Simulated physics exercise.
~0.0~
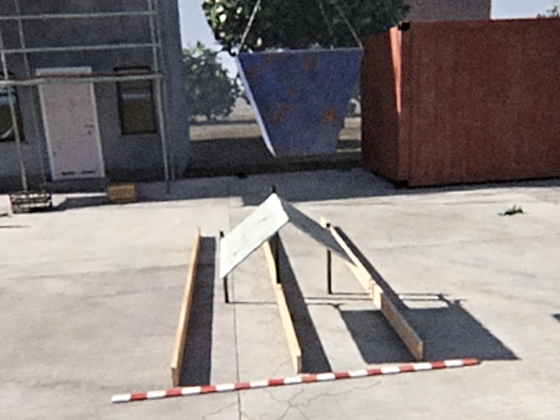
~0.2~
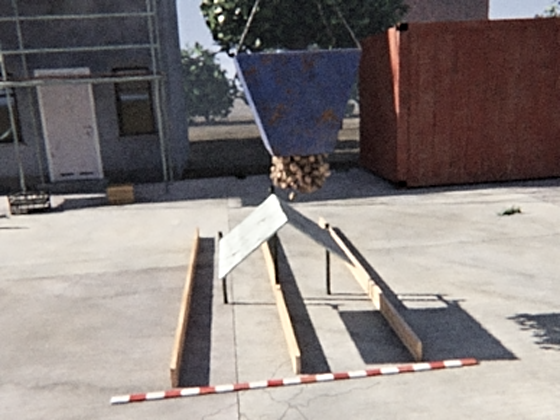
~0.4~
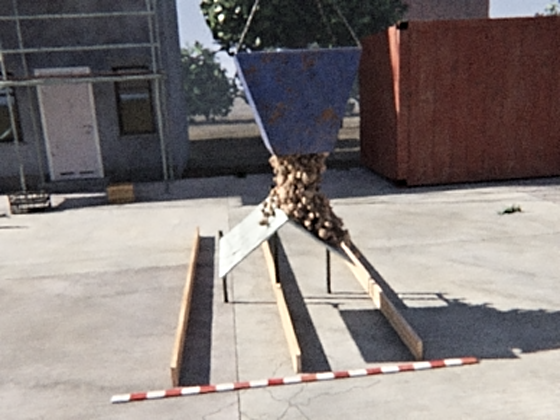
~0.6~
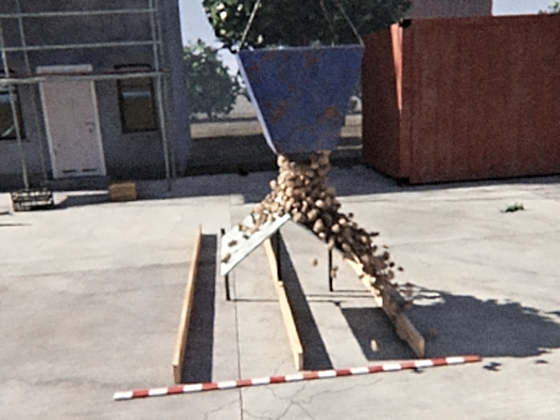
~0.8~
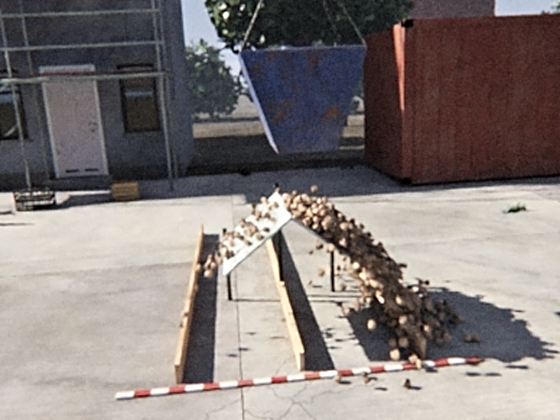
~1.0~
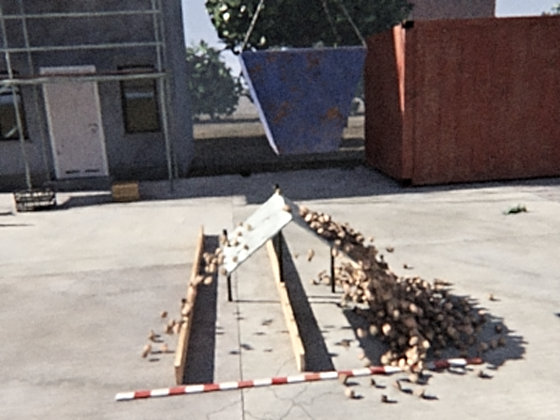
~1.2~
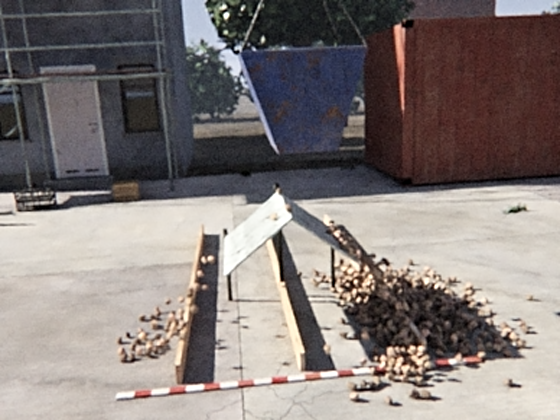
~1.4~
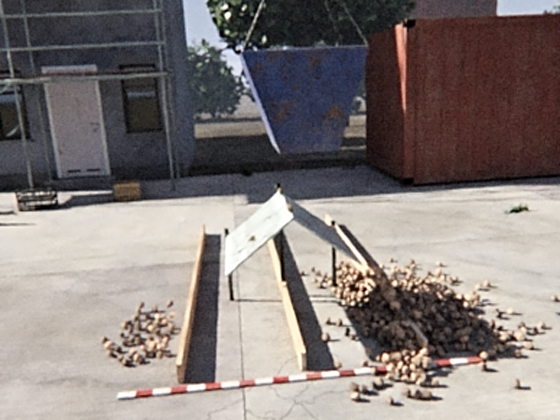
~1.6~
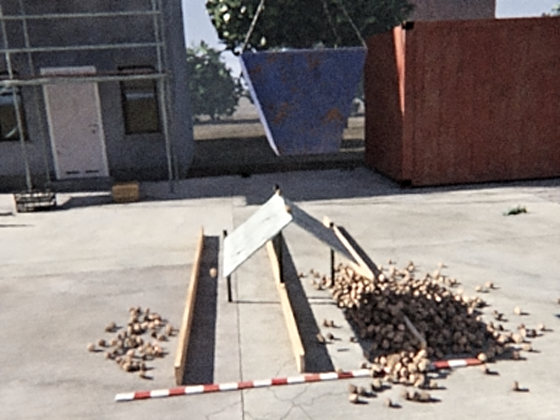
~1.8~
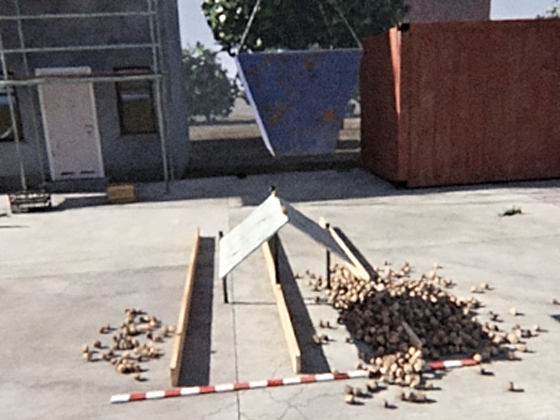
We see a blue skip hanging above a peaked metal sheet and three wooden boards in a concrete yard. Brown stones pour from its bottom, slide mostly down the right slope and settle in a large heap on the right, with a small scatter left of the boards.
